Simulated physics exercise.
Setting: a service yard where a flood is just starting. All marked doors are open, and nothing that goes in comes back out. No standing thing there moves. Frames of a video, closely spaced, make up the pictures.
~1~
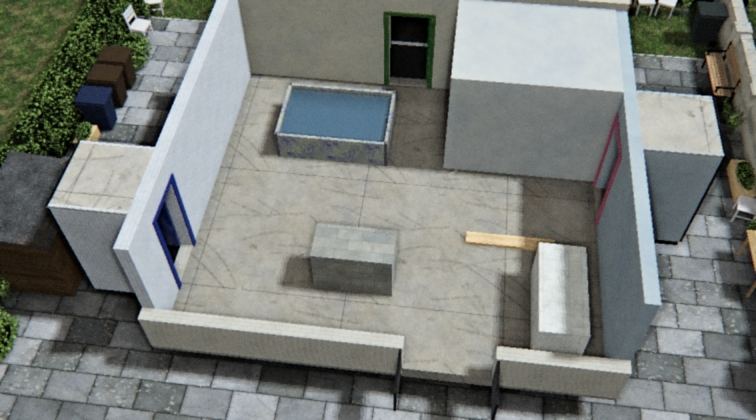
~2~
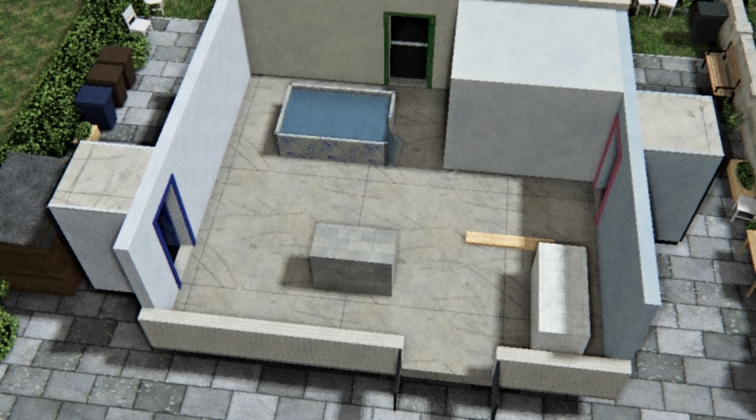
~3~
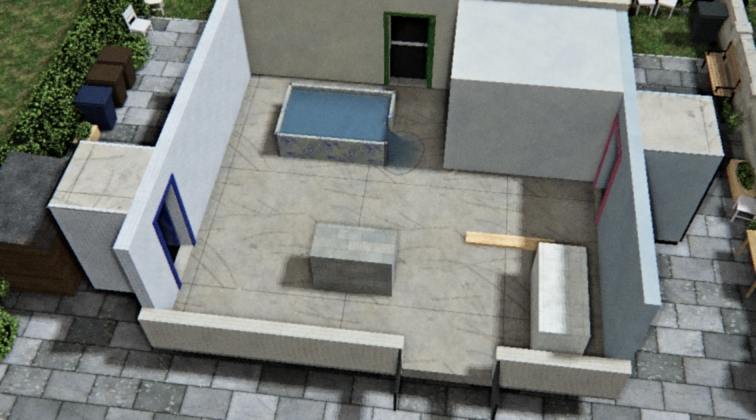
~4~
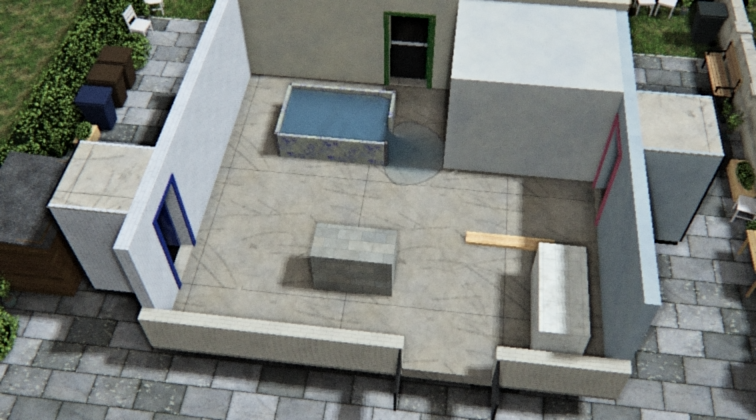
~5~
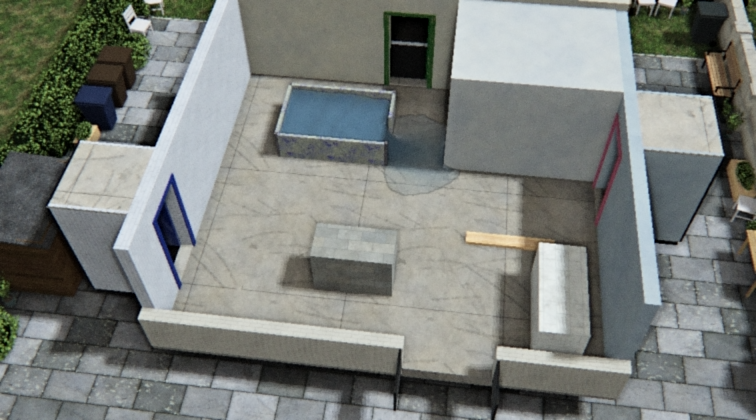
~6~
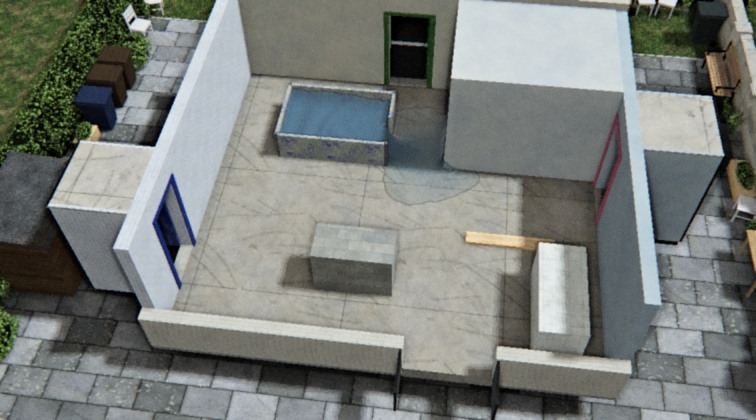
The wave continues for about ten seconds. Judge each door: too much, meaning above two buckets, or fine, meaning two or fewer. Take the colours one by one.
Blue door: Fine, pink door: Too much, green door: Too much.
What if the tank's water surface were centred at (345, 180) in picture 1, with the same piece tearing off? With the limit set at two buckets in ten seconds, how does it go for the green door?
As for the green door, it stays within the limit.
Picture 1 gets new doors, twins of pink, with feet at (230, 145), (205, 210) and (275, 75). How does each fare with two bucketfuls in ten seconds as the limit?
Reading them off: Comes out lower, comes out lower, comes out higher.
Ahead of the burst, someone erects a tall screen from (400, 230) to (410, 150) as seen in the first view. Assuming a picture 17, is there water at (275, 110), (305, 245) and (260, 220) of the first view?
Reading the points as listed, I get left untouched, then deluged, then left untouched.
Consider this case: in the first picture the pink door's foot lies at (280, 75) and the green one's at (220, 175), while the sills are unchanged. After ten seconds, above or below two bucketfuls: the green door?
The green door falls short.
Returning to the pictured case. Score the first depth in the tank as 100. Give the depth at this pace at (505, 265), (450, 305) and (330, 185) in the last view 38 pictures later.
Roughly 4, 4 and 0 per cent, in turn.
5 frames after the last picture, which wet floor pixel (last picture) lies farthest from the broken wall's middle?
Look around (538, 212).
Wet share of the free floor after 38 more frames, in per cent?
My estimate is near 55 per cent.
A moment on, water covers 15 % of the floor; the blue door not reached, the pink door not reached, the green door not reached.
Next, water covers 30 % of the floor; the blue door not reached, the pink door not reached, the green door under two buckets in.
Then, water covers 45 % of the floor; the blue door not reached, the pink door under two buckets in, the green door over two buckets in.
Later, water covers 55 % of the floor; the blue door not reached, the pink door over two buckets in, the green door far over two buckets in.
In the end, water covers 75 % of the floor; the blue door wet at the sill, nothing in, the pink door over two buckets in, the green door far over two buckets in.
